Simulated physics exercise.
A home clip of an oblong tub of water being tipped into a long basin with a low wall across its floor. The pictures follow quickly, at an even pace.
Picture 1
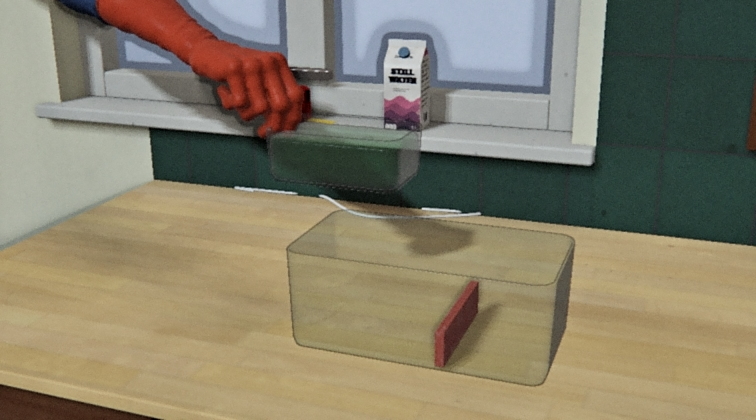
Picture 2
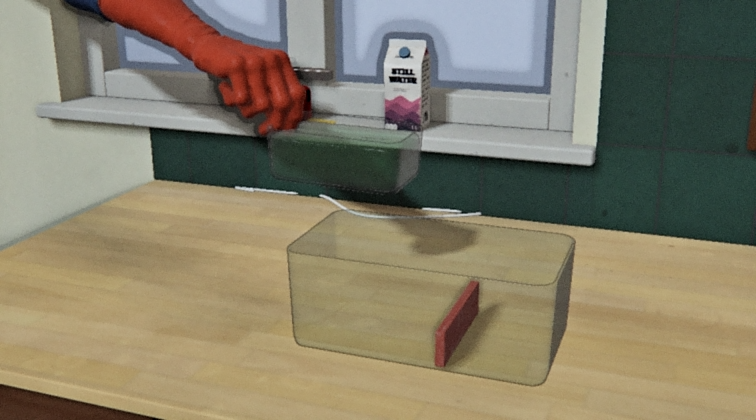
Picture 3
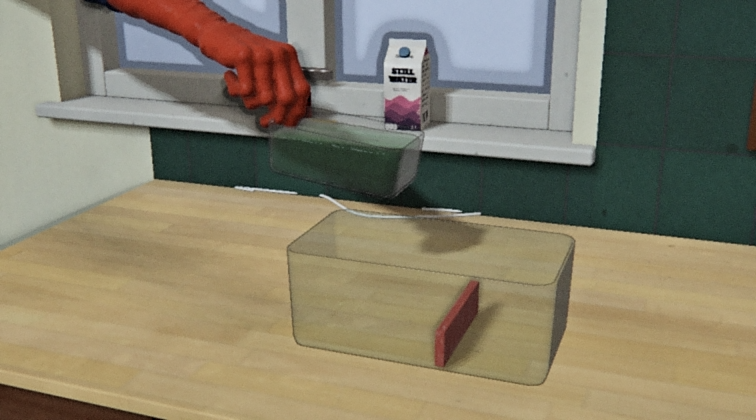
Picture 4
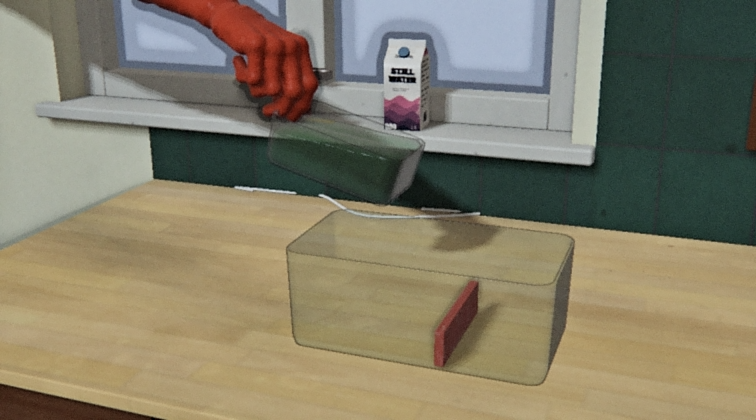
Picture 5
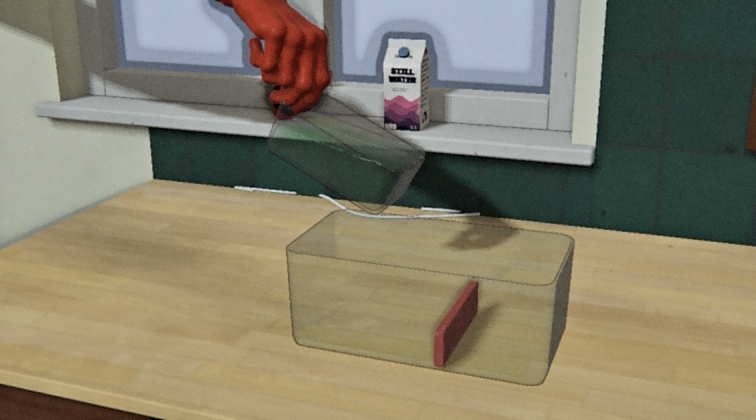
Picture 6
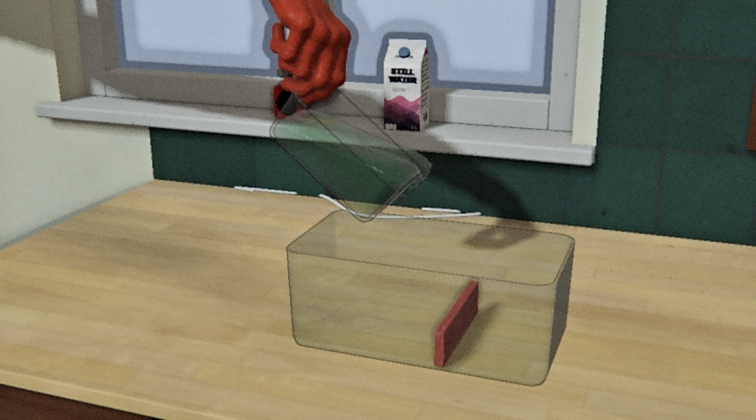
In this clip, a red-gloved hand tilts a clear oblong tub of water steadily down to the right above a long transparent basin with a low red wall across its floor, and some water passes over the tub's edge.
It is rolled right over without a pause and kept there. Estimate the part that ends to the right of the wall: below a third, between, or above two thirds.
The share right of the wall is under a third.
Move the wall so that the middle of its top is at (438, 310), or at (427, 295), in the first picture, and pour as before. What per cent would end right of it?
Roughly 45 per cent, and 55 per cent.
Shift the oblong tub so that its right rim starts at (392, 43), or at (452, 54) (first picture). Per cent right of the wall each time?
Roughly 15 per cent, and 60 per cent.
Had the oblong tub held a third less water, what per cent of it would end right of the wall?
Close to 10 per cent.
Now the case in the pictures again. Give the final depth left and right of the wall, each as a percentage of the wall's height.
Some 50 per cent left and 20 right.
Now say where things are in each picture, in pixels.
In the first picture, it leans 0°; its right rim is at (411, 134); the water meets the walls at (286, 129) and (410, 140); the long basin's rim runs from (312, 230) to (565, 262); the wall's top is at (458, 306).
In the second picture, it leans 2°; its right rim is at (412, 136); the water meets the walls at (287, 128) and (411, 141).
In the third picture, it leans 7°; its right rim is at (414, 143); the water meets the walls at (288, 125) and (413, 143).
In the fourth picture, it leans 15°; its right rim is at (414, 153); the water meets the walls at (290, 122) and (415, 148).
In the fifth picture, it leans 27°; its right rim is at (413, 167); the water meets the walls at (290, 118) and (408, 154); 4 per cent is over the edge.
In the sixth picture, it leans 39°; its right rim is at (410, 182); the water meets the walls at (291, 115) and (388, 153); 10 per cent is over the edge.
A moment on, the oblong tub is tipped right over and 9 per cent is still to pour, 79 is left of the wall and 7 right of it.
Next, the oblong tub is tipped right over and 2 per cent is still to pour, 77 is left of the wall and 13 right of it.
Then the oblong tub is tipped right over and 0 per cent is still to pour, 79 is left of the wall and 16 right of it.
Later the oblong tub is tipped right over and 0 per cent is still to pour, 78 is left of the wall and 17 right of it.
In the end 78 per cent lies left of the wall, 17 right of it and 5 outside.
